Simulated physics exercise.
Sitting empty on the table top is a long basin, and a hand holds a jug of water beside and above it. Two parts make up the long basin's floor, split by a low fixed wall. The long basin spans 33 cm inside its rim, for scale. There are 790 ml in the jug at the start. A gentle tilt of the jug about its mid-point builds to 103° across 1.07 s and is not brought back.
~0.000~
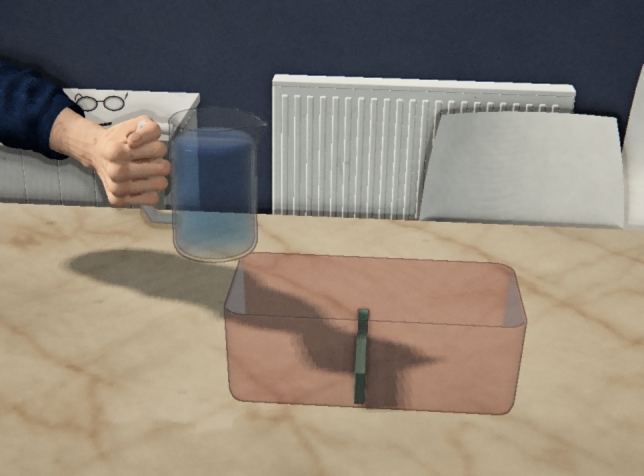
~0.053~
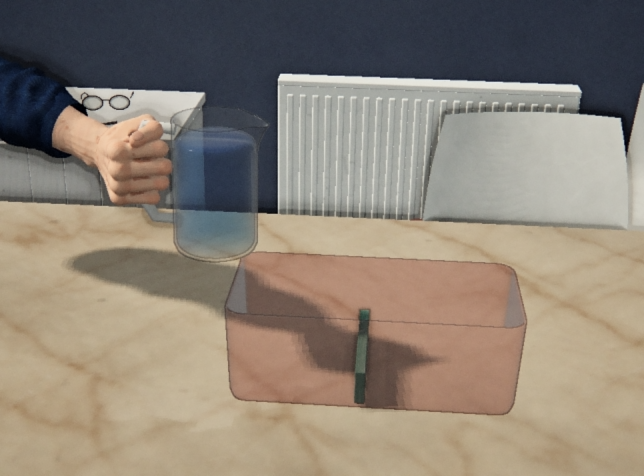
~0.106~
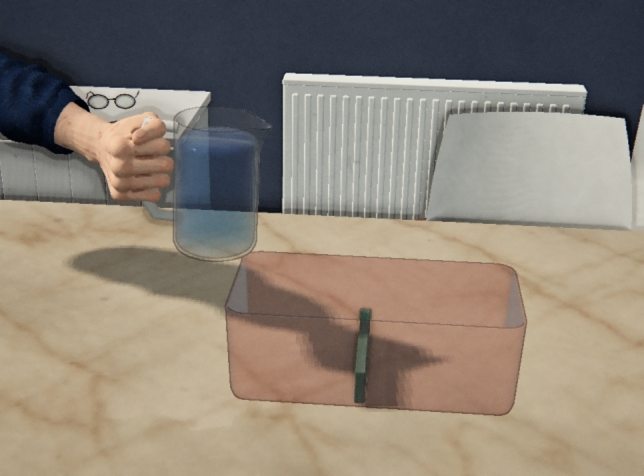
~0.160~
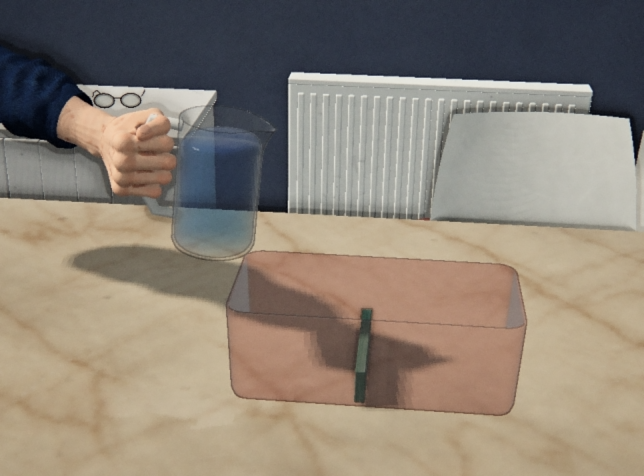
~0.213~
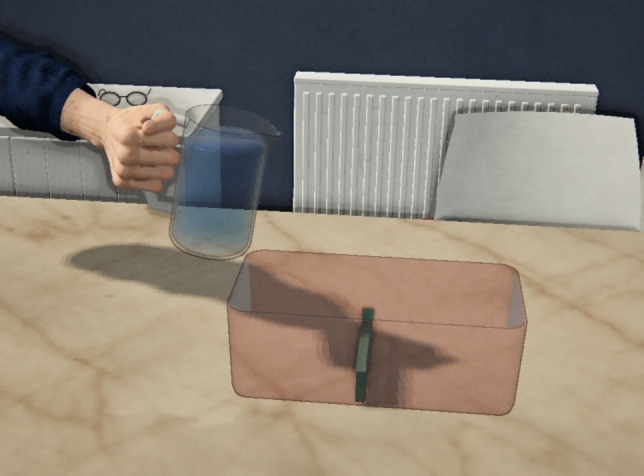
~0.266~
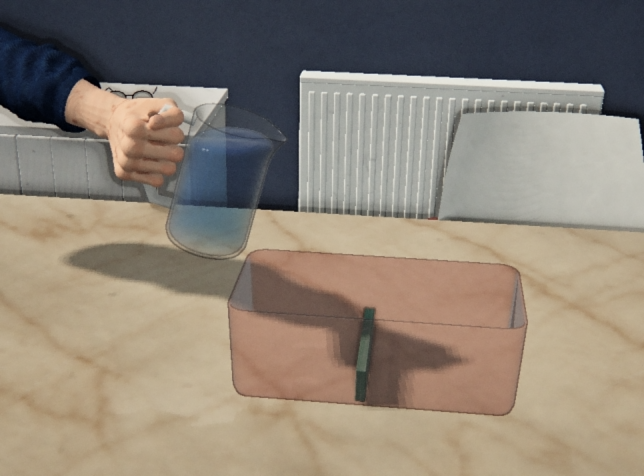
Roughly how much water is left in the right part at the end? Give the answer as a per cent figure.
Roughly 17 per cent is left in the right part.
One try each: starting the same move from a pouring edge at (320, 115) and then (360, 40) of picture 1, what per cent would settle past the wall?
About 95 %, then about 85 %.
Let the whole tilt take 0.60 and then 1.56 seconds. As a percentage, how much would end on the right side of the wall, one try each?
First 15, then 20 per cent.
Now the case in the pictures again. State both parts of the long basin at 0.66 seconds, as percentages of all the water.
I'd say some 2 on the left and some 0 on the right.
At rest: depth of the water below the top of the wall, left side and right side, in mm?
I'd say some 12 mm on the left and some 36 mm on the right.
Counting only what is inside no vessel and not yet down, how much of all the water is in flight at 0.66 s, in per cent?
Estimate: About 10 % of all of it.
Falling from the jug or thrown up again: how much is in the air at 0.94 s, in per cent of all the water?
16 per cent or so.
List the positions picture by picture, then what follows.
In the first picture, it leans 0°; its right rim is at (267, 123); the water meets the walls at (174, 136) and (256, 140); the long basin's rim runs from (233, 282) to (519, 296); the wall's top is at (362, 341).
In the second picture, it leans 1°; its right rim is at (269, 124); the water meets the walls at (176, 136) and (257, 140).
In the third picture, it leans 2°; its right rim is at (272, 125); the water meets the walls at (179, 136) and (259, 141).
In the fourth picture, it leans 6°; its right rim is at (276, 129); the water meets the walls at (184, 135) and (262, 141).
In the fifth picture, it leans 10°; its right rim is at (282, 133); the water meets the walls at (188, 136) and (268, 141).
In the sixth picture, it leans 15°; its right rim is at (288, 139); the water meets the walls at (187, 151) and (275, 142).
After 0.66 s the tilt is 70° and 87 per cent is still to pour, 2 is left of the wall and 0 right of it.
After 0.94 s the tilt is 100° and 45 per cent is still to pour, 30 is left of the wall and 8 right of it.
After 1.24 s the tilt is 103° and 9 per cent is still to pour, 71 is left of the wall and 13 right of it.
After 1.57 s the tilt is 103° and 1 per cent is still to pour, 81 is left of the wall and 16 right of it.
In the end 81 per cent lies left of the wall, 17 right of it and 2 outside.
